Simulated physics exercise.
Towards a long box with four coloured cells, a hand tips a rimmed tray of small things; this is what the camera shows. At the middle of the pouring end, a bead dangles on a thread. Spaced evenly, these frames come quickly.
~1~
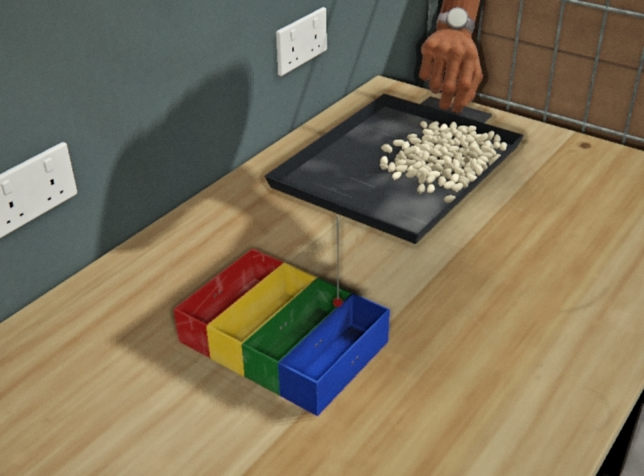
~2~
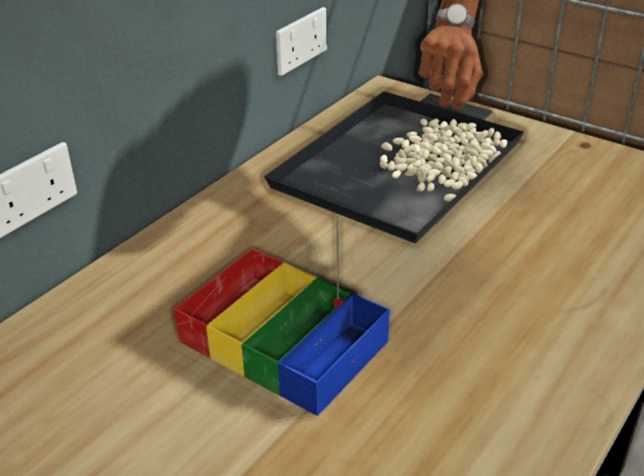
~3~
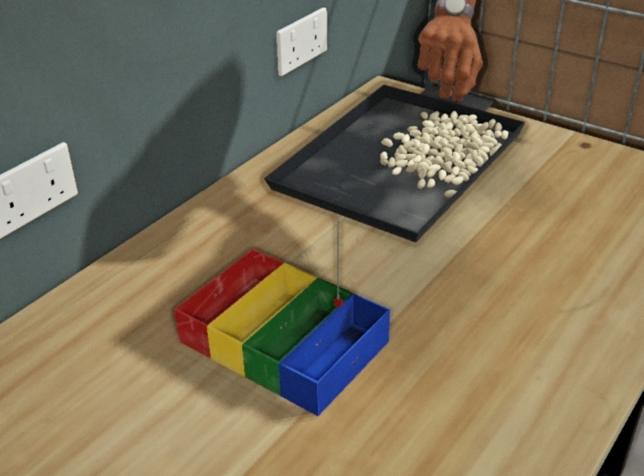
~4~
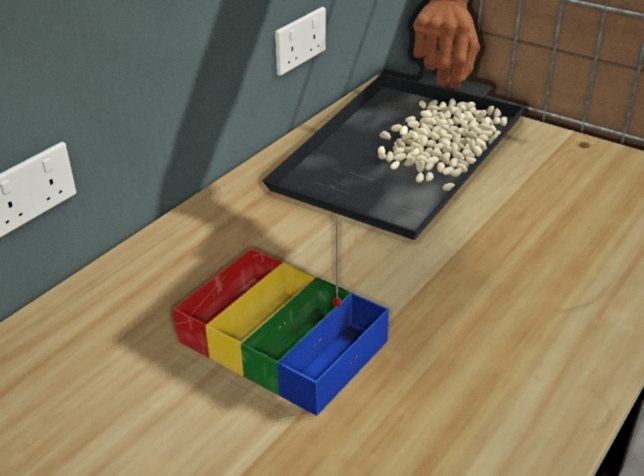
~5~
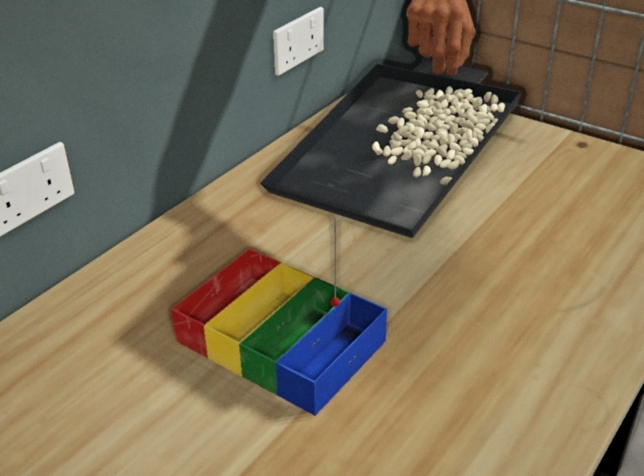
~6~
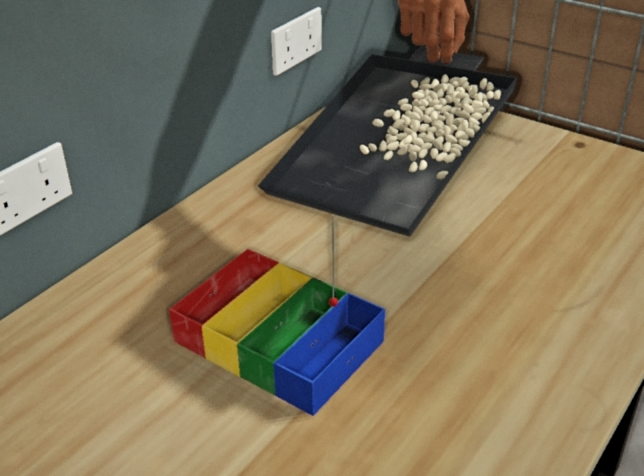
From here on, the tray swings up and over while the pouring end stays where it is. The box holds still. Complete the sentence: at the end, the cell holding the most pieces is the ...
... Yellow cell.
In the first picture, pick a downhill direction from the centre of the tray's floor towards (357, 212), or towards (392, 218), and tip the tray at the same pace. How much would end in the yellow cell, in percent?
Lab note: Case 1 near 0 %, case 2 near 0 %.
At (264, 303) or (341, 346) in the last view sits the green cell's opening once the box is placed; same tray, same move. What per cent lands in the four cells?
Around 90 per cent for the first position, around 70 per cent for the second.
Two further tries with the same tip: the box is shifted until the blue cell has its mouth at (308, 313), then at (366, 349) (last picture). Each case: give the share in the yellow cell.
Trial 1 around 20 percent, trial 2 around 30 percent.
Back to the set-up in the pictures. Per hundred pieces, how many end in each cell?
Red cell 20 %, yellow cell 50 %, green cell 30 %, blue cell 10 %.
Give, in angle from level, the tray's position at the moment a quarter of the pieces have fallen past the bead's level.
That would be about 75 degrees from level.
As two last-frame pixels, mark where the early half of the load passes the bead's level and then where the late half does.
Earlier portion about (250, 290); later portion about (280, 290).
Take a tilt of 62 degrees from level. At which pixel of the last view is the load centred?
The load is centred about (297, 196).
Just after the last frame, tray tipped steeply; the larger part on the tray; roughly a quarter falling or outside the box.
A moment on, tray tipped past a quarter turn; roughly a quarter on the tray; roughly a third in the yellow cell; roughly a quarter in the green cell; about a tenth in the red cell; about a tenth in the blue cell; about a tenth falling or outside the box.
Further on, tray tipped past a quarter turn; roughly half in the yellow cell; roughly a quarter in the green cell; about a tenth in the red cell; about a tenth in the blue cell; just a few falling or outside the box.
When it is over, tray tipped past a quarter turn; roughly half in the yellow cell; roughly a quarter in the green cell; about a tenth in the red cell; about a tenth in the blue cell; just a few outside the box.
